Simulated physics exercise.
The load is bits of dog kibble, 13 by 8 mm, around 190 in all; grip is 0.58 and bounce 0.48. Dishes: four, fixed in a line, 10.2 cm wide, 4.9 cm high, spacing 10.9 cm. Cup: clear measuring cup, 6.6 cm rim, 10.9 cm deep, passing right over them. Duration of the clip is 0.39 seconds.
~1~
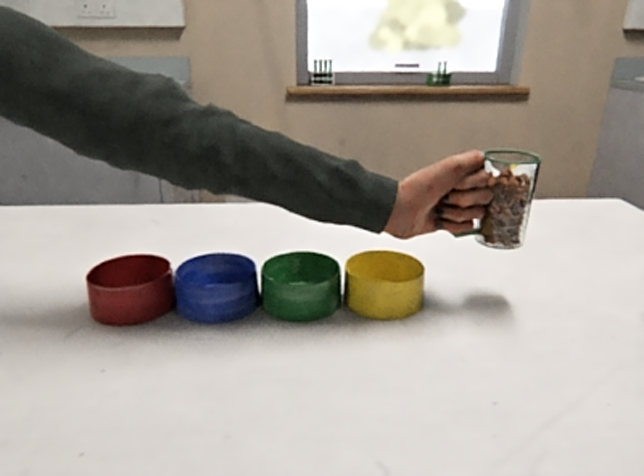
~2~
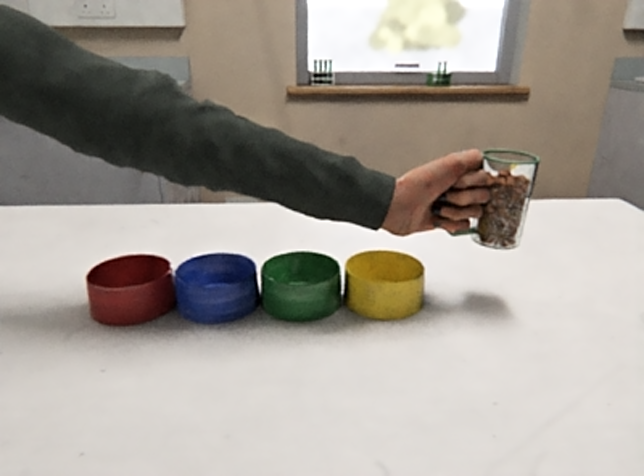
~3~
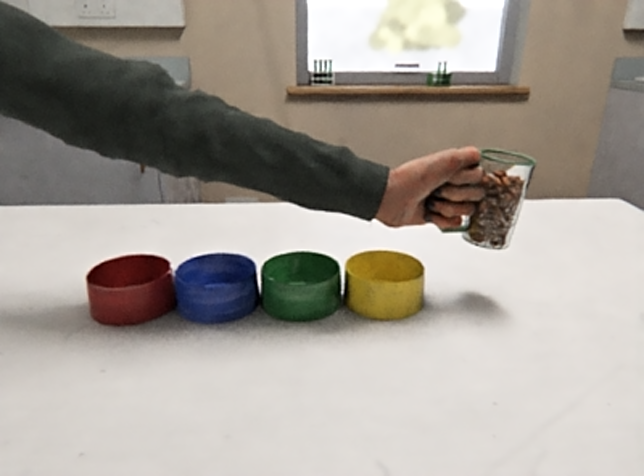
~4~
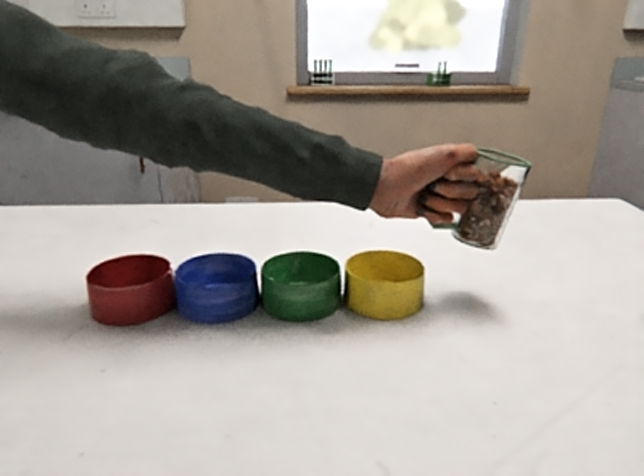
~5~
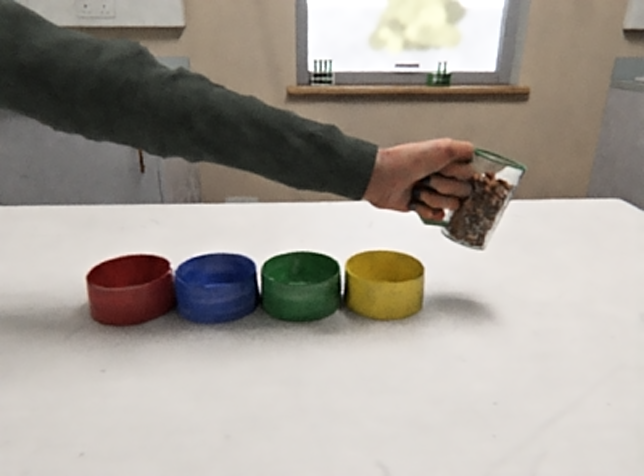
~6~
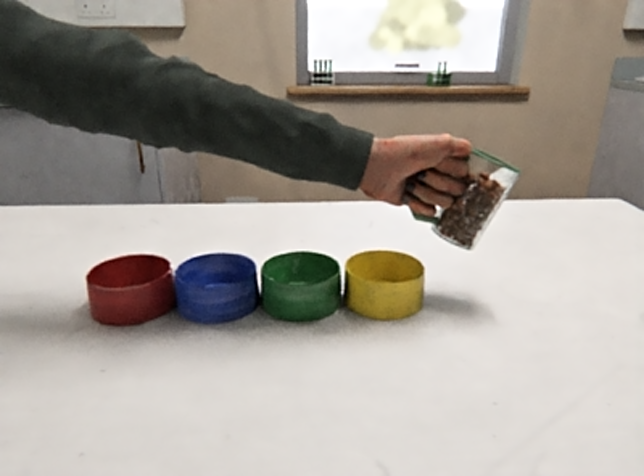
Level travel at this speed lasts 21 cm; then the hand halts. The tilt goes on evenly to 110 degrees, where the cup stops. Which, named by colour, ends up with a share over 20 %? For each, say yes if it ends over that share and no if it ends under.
My prediction: Red dish: Fails to surpass one fifth; blue dish: Fails to surpass one fifth; green dish: Fails to surpass one fifth; yellow dish: Surpasses one fifth; counter: Fails to surpass one fifth.
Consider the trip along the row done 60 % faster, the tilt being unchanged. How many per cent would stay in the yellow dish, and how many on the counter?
The shares would then be yellow 80 and counter 0.
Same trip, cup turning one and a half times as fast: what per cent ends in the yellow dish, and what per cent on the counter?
The yellow dish would get 60 and the counter 30.
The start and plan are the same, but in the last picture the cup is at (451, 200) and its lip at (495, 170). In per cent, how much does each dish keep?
The red dish keeps 0, the blue one 0, the green one 0 and the yellow one 90.
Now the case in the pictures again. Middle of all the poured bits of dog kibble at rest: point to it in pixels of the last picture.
After settling, the middle sits near (383, 286).
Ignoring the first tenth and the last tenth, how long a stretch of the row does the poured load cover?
That stretch comes to around 6 cm.
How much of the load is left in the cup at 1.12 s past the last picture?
Reading: Approx. 100 %.
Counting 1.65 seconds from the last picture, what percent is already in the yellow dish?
Roughly 40 in a hundred.
Then, 0.68 s after the last picture, tilt 68 degrees; cup holds 100 %.
Then, 1.12 s after the last picture, tilt 98 degrees; cup holds 100 %.
Then, 1.65 s after the last picture, tilt 110 degrees; cup holds 60 %, yellow 40 %.
In the end, red 0 %, blue 0 %, green 0 %, yellow 85 %, counter 0 %, cup 15 %.
